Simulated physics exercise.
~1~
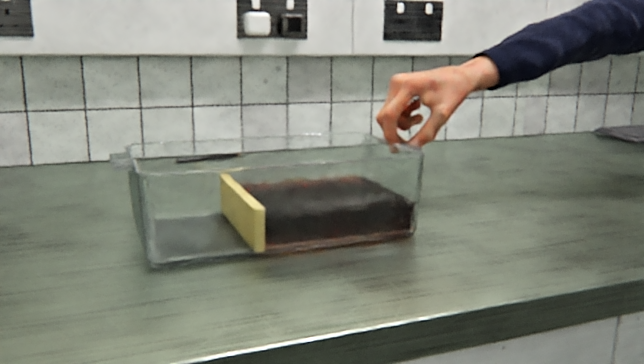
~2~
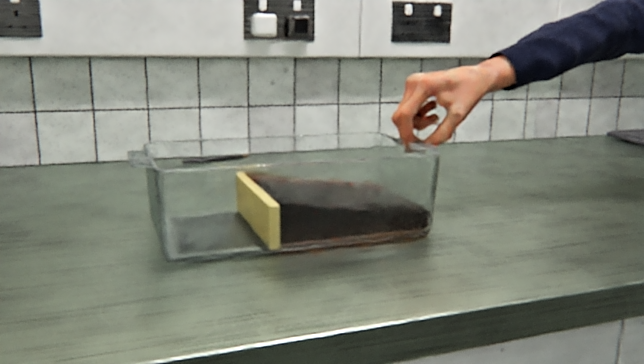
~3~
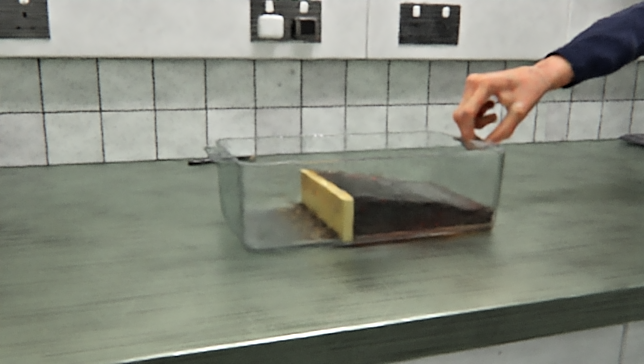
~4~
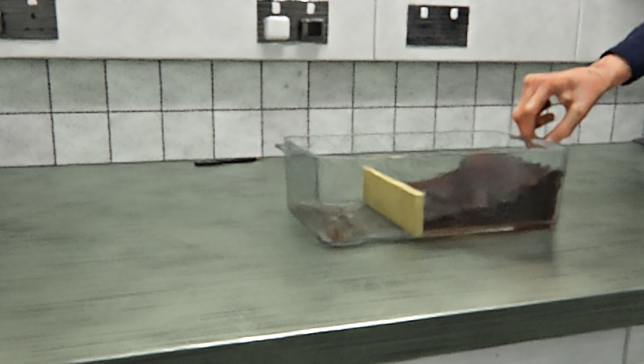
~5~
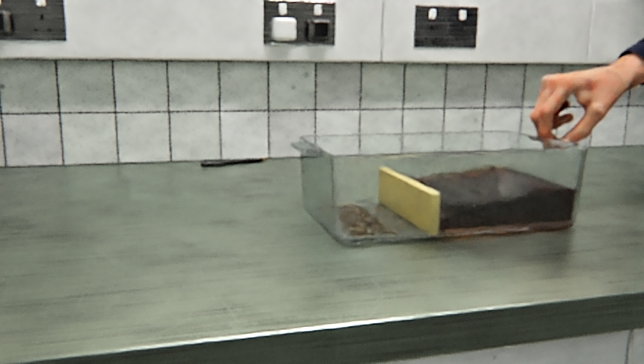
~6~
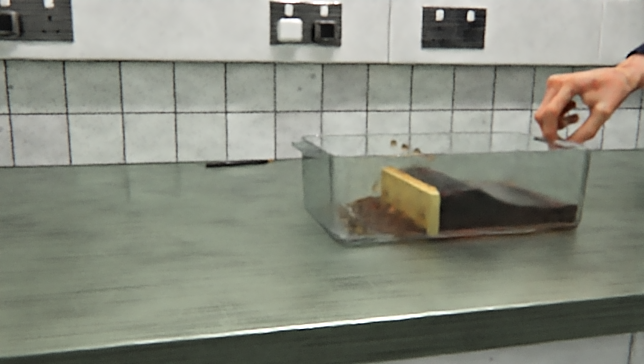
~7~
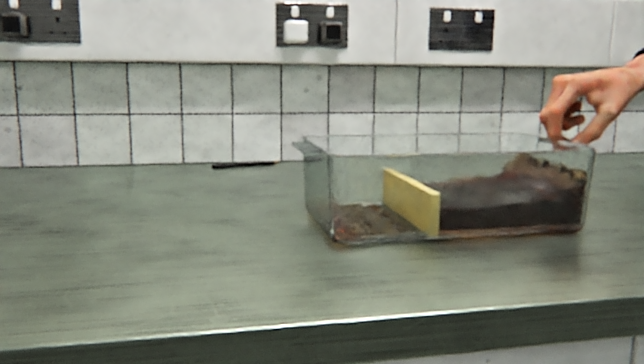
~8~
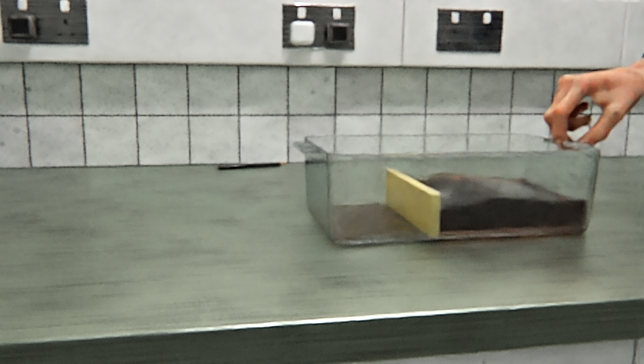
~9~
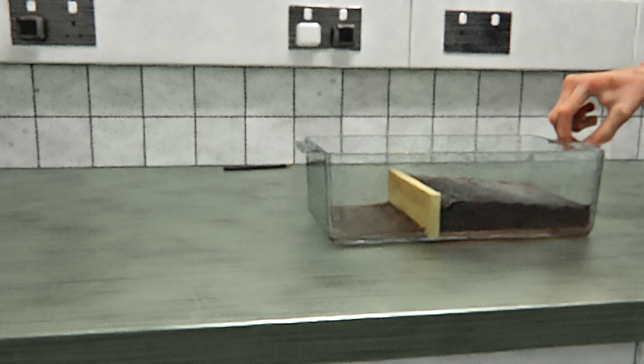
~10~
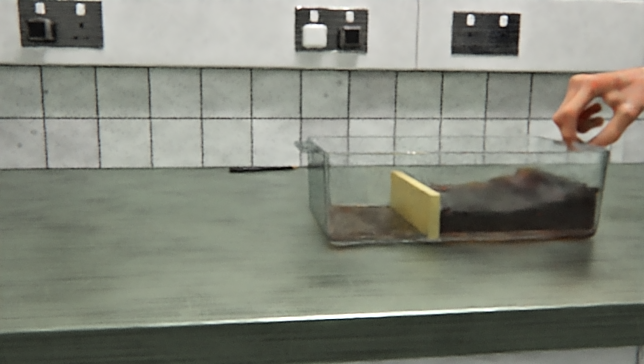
At first, a clear rectangular tub sits on a grey-green worktop, a low yellow wall dividing dark brown liquid on the right from the empty left side. A hand gripping the right rim pulls the tub to the right, and the liquid slopes up as some of it slips into the left part. The tub stops, but the liquid keeps surging, splashing over the divider and then piling against the right end. The sloshing gradually weakens while the hand stays on the rim. It ends with a shallow brown layer on the left, most of the liquid still on the right.
